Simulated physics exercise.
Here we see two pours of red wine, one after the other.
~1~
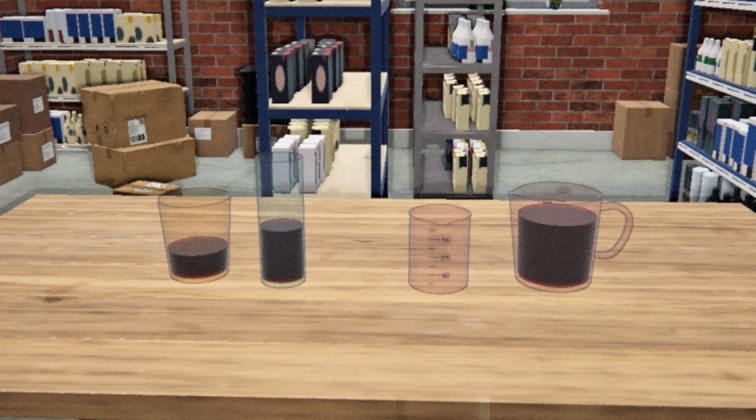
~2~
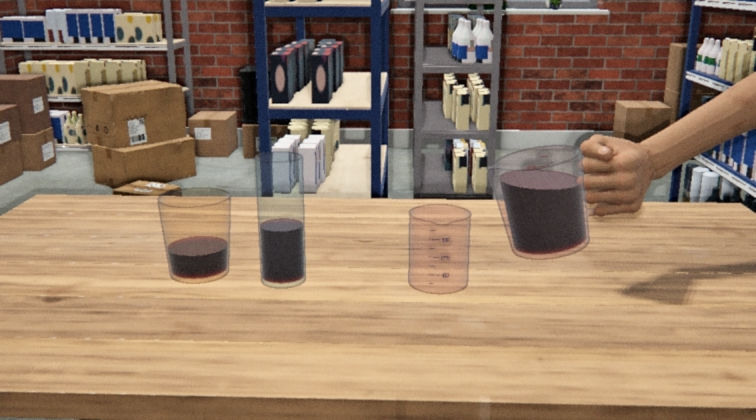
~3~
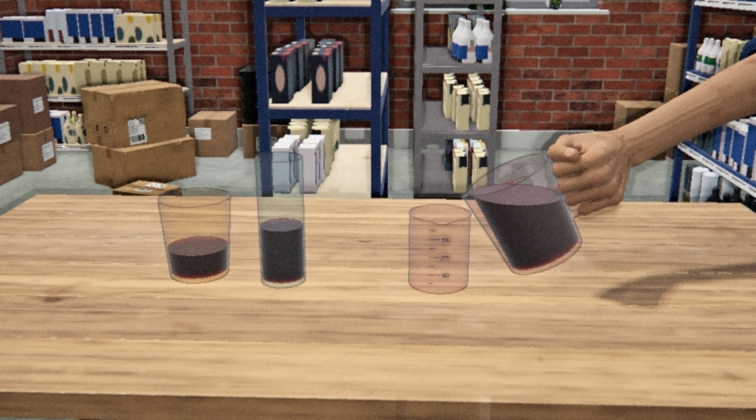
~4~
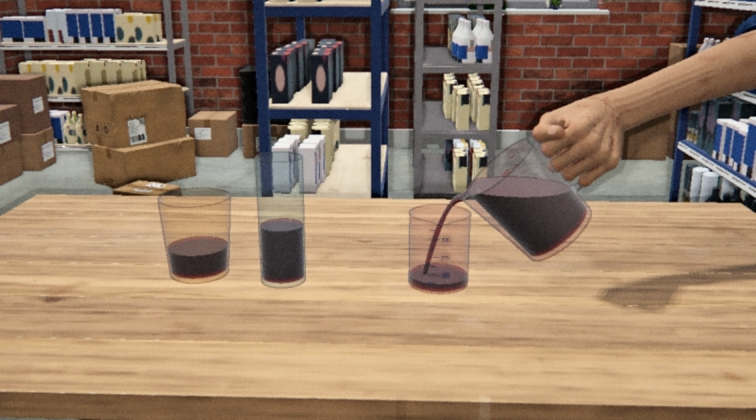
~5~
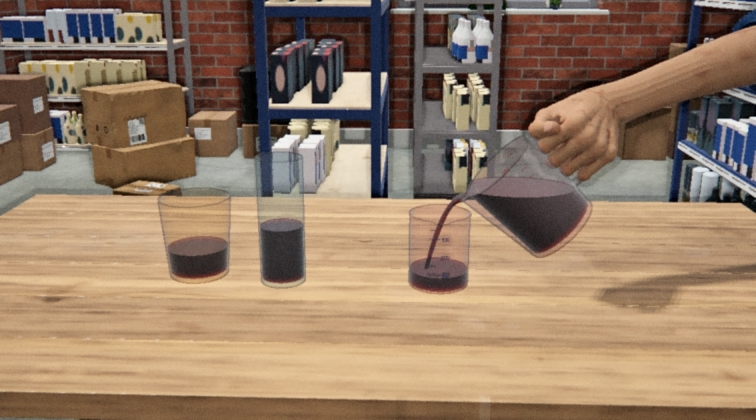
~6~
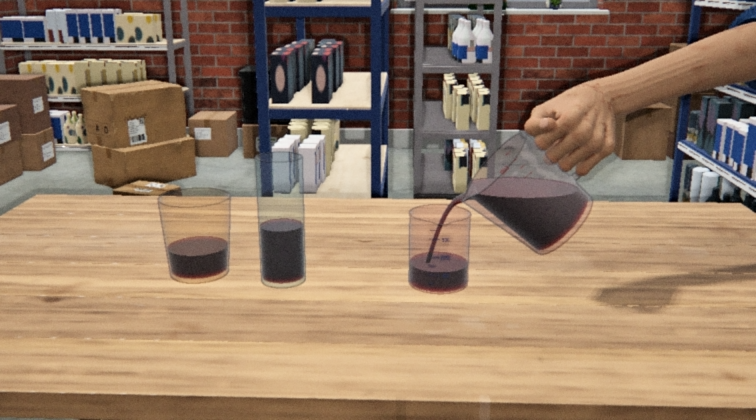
A hand lifting a measuring jug of dark red liquid, tilting it leftward and pouring a stream into an empty beaker.
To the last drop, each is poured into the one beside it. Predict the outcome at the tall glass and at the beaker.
The tall glass holds everything, the beaker overflows.
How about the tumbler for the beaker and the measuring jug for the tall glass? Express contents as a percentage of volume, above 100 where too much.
Respectively, 30 and 200 percent of capacity.
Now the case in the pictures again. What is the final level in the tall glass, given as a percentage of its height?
Reading: Roughly 80 percent.
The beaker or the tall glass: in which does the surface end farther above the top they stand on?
The left one.
Soon after, the beaker is about three quarters full.
Later, the beaker is full to the brim and has run over.
In the end, the tall glass is about three quarters full; the beaker is full to the brim and has run over.
